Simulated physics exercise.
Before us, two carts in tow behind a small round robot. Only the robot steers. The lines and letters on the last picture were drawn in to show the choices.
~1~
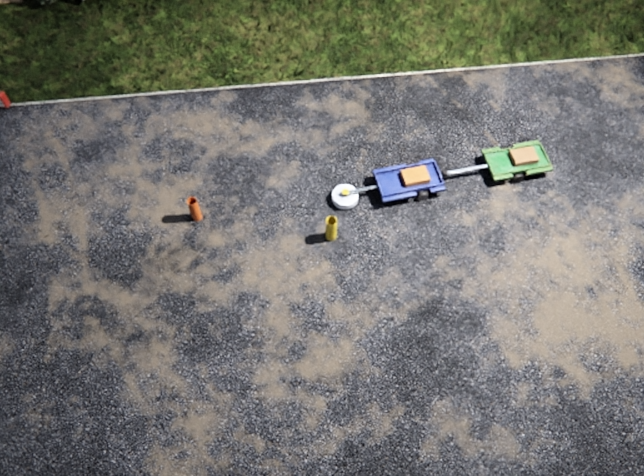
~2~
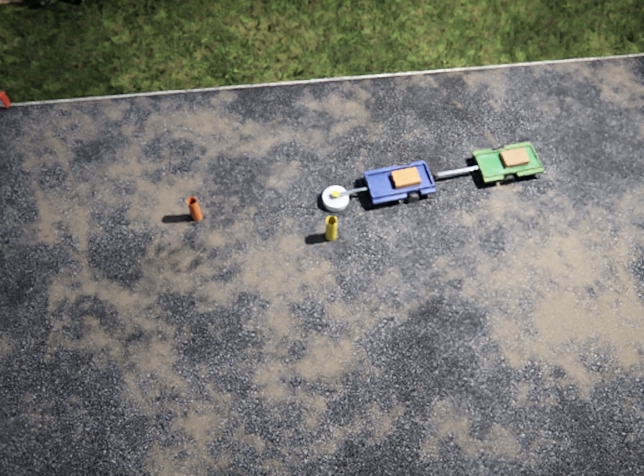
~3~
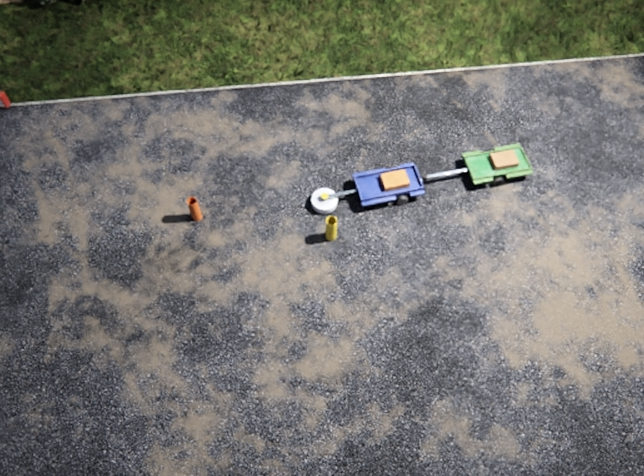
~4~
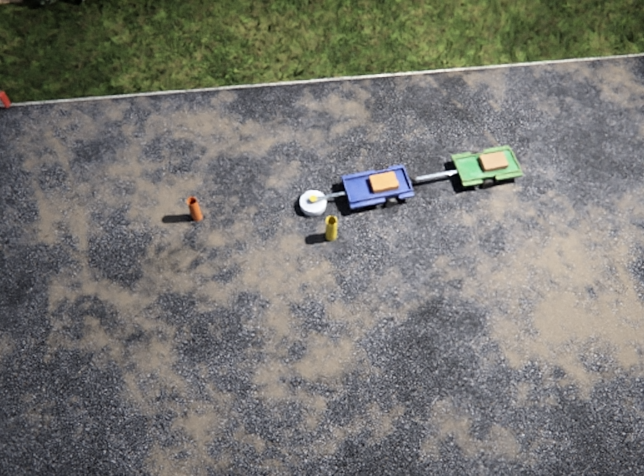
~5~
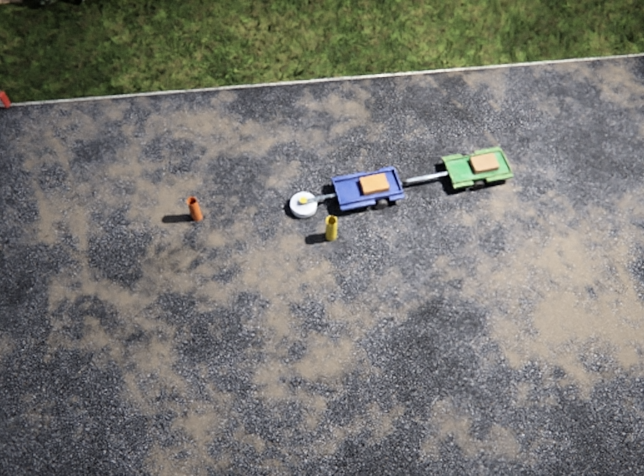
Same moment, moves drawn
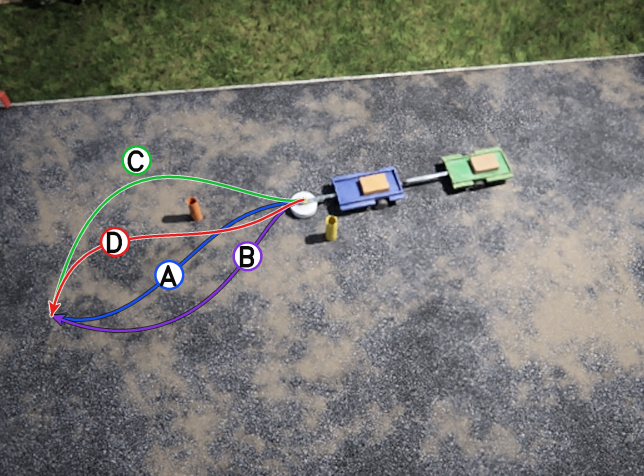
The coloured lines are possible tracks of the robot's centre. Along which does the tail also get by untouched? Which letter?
Line A does it.
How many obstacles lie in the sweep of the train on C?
One.
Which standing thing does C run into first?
The orange post.
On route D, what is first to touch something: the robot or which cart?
The blue cart touches first.
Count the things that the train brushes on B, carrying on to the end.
It touches one.
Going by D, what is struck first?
It meets the orange post.
On the marked copy, A from (303, 200) via (185, 261) to (53, 316); B from (303, 200) via (204, 302) to (51, 315); C from (303, 200) via (142, 181) to (51, 315); D from (303, 200) via (167, 235) to (51, 315).
Following A. Soon after the start, robot (217, 238), last cart (392, 182).
Later, robot (141, 302), last cart (308, 205).
In the end, robot (55, 318), last cart (242, 238); nothing has been touched.
As for the rest, B meets the yellow post; C meets the orange post; D meets the orange post.
